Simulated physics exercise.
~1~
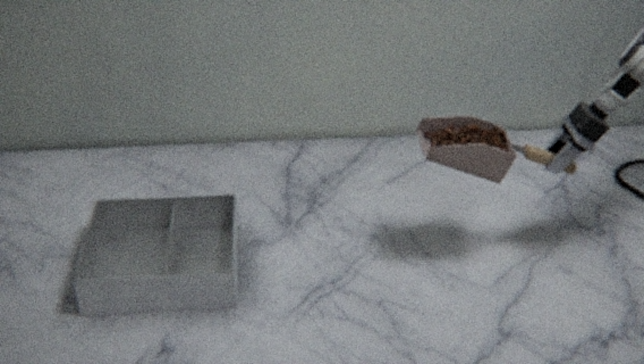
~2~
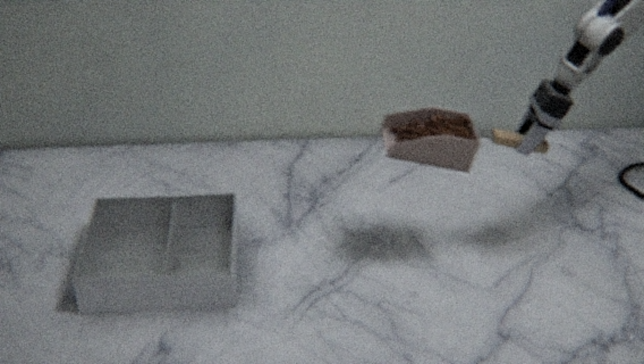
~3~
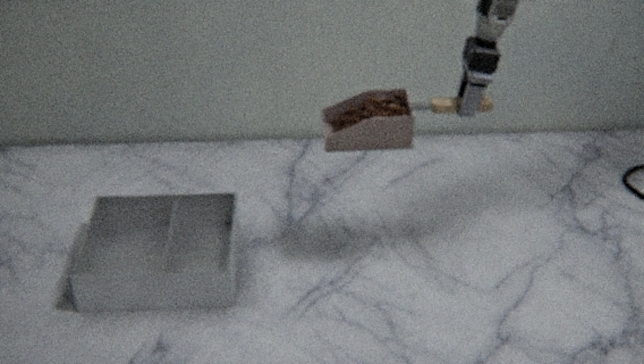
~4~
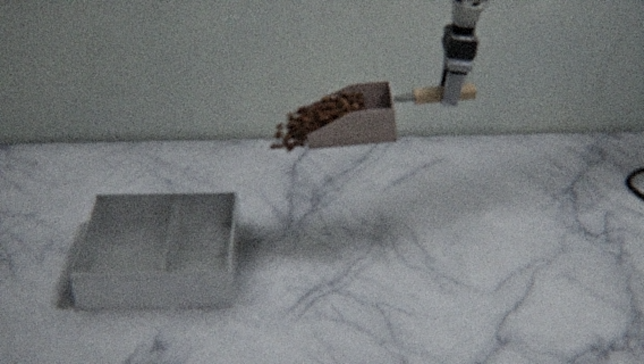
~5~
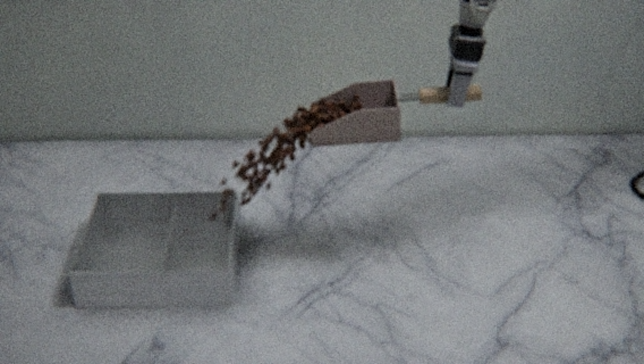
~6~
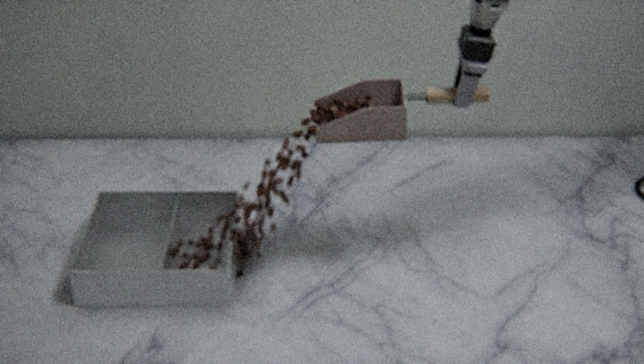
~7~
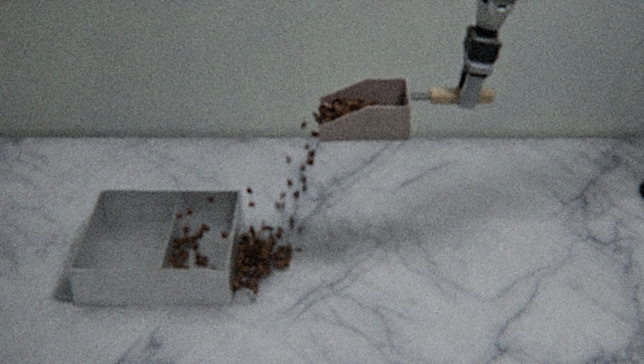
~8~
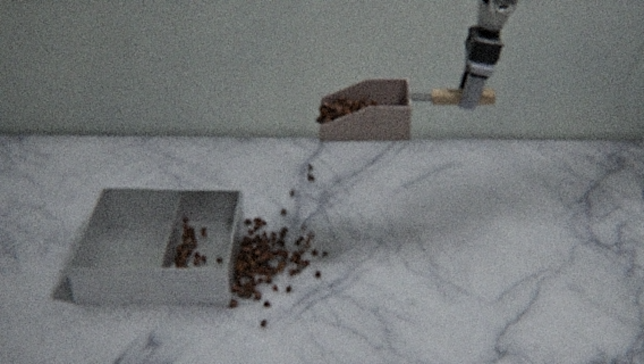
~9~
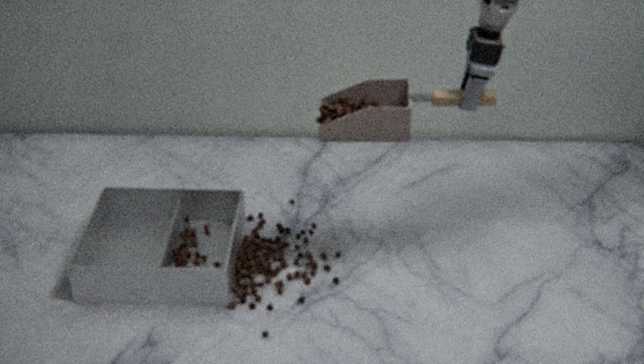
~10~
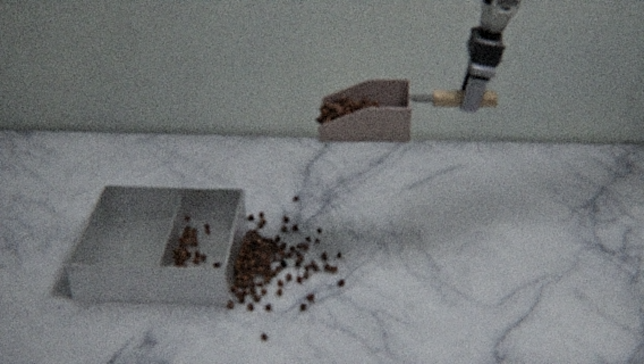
At first, a robot arm holds a scoop heaped with brown pellets above a marble table, to the right of a grey open box split by a dividing wall. The arm carries the scoop left and slightly up, tipping its open front downward. Pellets begin to slide over the front edge, then pour down in a stream toward the box. Some land in the box's right compartment, while many more pile up on the table beside it. The stream thins and stops, and the scoop stays raised, still holding some pellets, with the rest scattered beside the box.
